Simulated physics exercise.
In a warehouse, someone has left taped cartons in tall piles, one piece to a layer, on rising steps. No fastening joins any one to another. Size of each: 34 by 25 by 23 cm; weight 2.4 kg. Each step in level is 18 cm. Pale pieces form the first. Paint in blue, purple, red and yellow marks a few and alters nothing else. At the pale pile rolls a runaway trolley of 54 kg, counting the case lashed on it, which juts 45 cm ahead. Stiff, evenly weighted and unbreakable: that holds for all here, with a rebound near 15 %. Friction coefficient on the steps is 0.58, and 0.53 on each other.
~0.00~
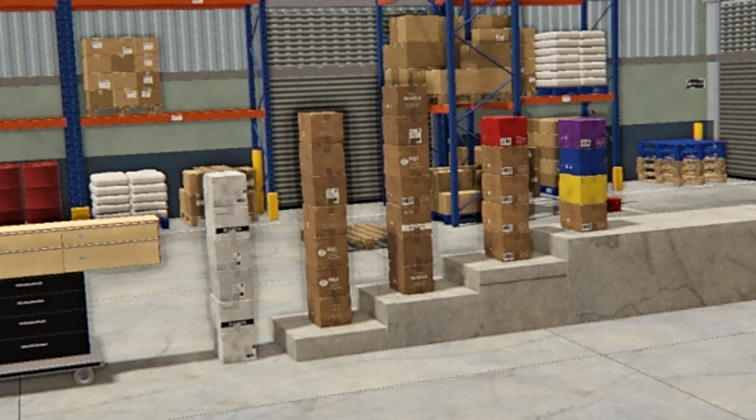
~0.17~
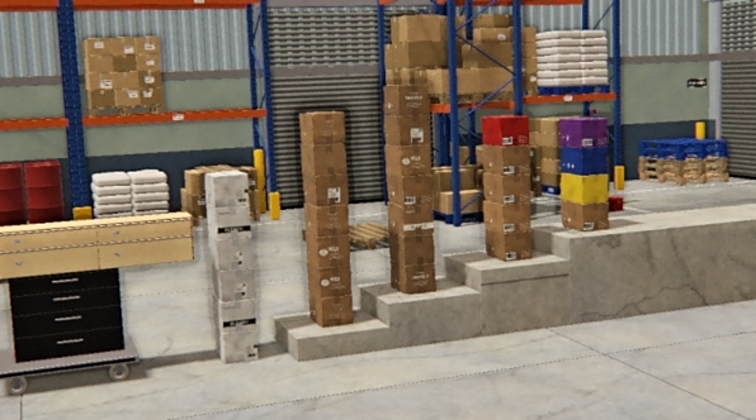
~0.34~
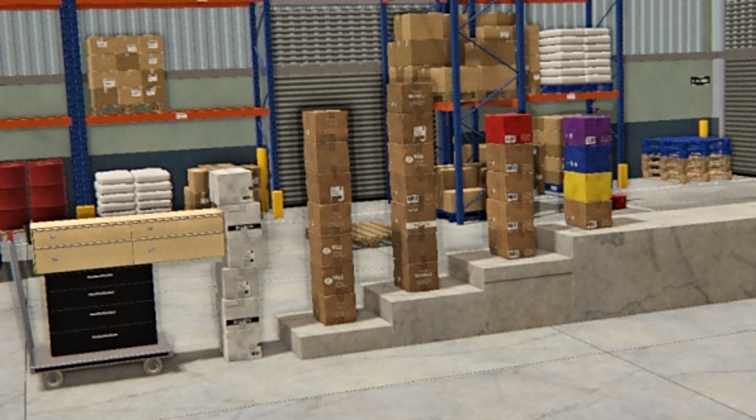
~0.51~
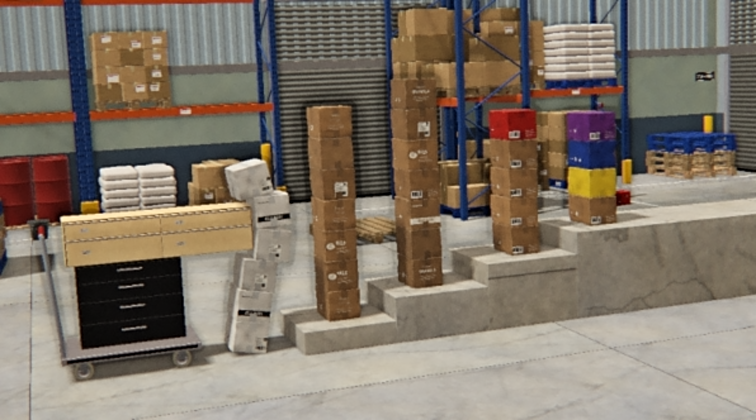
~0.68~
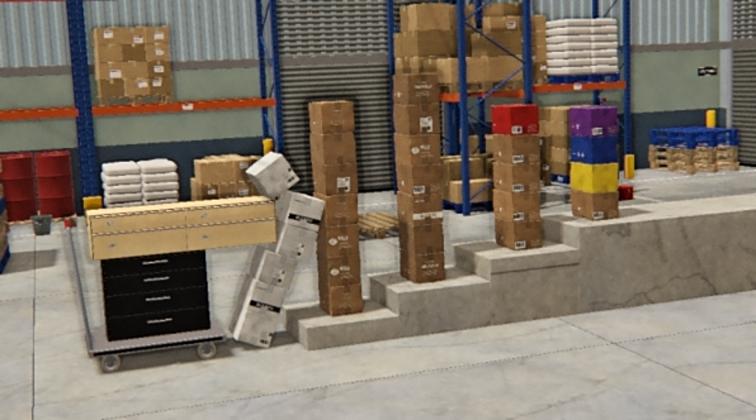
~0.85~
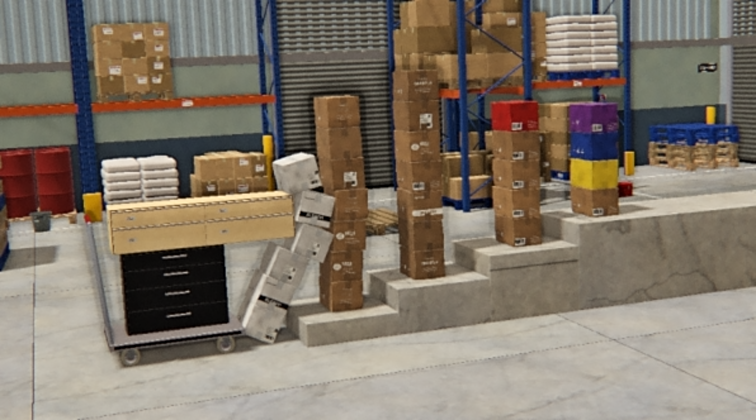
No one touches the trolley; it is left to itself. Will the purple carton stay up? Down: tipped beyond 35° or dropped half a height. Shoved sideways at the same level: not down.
No.
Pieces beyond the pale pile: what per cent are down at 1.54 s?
0 %.
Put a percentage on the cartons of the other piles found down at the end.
I'd put it at roughly 90 per cent of them.
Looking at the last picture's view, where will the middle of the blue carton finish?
Around (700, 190).
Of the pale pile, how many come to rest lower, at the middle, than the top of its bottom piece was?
The tally of pale pieces is 1.
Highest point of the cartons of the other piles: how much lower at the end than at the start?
I make it close to 65 cm.
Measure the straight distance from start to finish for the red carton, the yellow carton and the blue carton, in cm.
Red 190 cm, yellow 60 cm, blue 120 cm.
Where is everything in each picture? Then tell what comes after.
In the first picture (pixels give the middle of a visible side; the camera pans a little), load (152, 233) 38 cm short; purple carton (593, 134); blue carton (594, 162); yellow carton (594, 190); none of the others has stirred.
Load (185, 230) 16 cm short; purple carton (595, 133), in the second picture.
Load (217, 226) 52 mm in; purple carton (598, 131), in the third picture.
Load (245, 219) 22 cm in, top of the pale pile leaning 11°; purple carton (602, 127); none of the others has stirred, in the fourth picture.
Load (269, 213) 38 cm in, top of the pale pile leaning 32°; purple carton (605, 122); none of the others has stirred, in the fifth picture.
Load (287, 208) 52 cm in, top of the pale pile leaning 12°; purple carton (605, 118); red carton (525, 117); blue carton (605, 147); movement in 6 of them, in the sixth picture.
After 1.54 s, 6 of the pale pile down; none of the 23 other cartons down, 14 disturbed; purple carton unmoved.
After 2.20 s, 6 of the pale pile down; 13 of the 23 other cartons down; purple carton 9° from how it stood; yellow carton 9° from how it stood.
In the end (3.6 s), 6 of the pale pile down; 21 of the 23 other cartons down; purple carton on its side; blue carton upside down; red carton upside down. From the last view, middles, purple carton near (723, 186), blue carton near (700, 190).
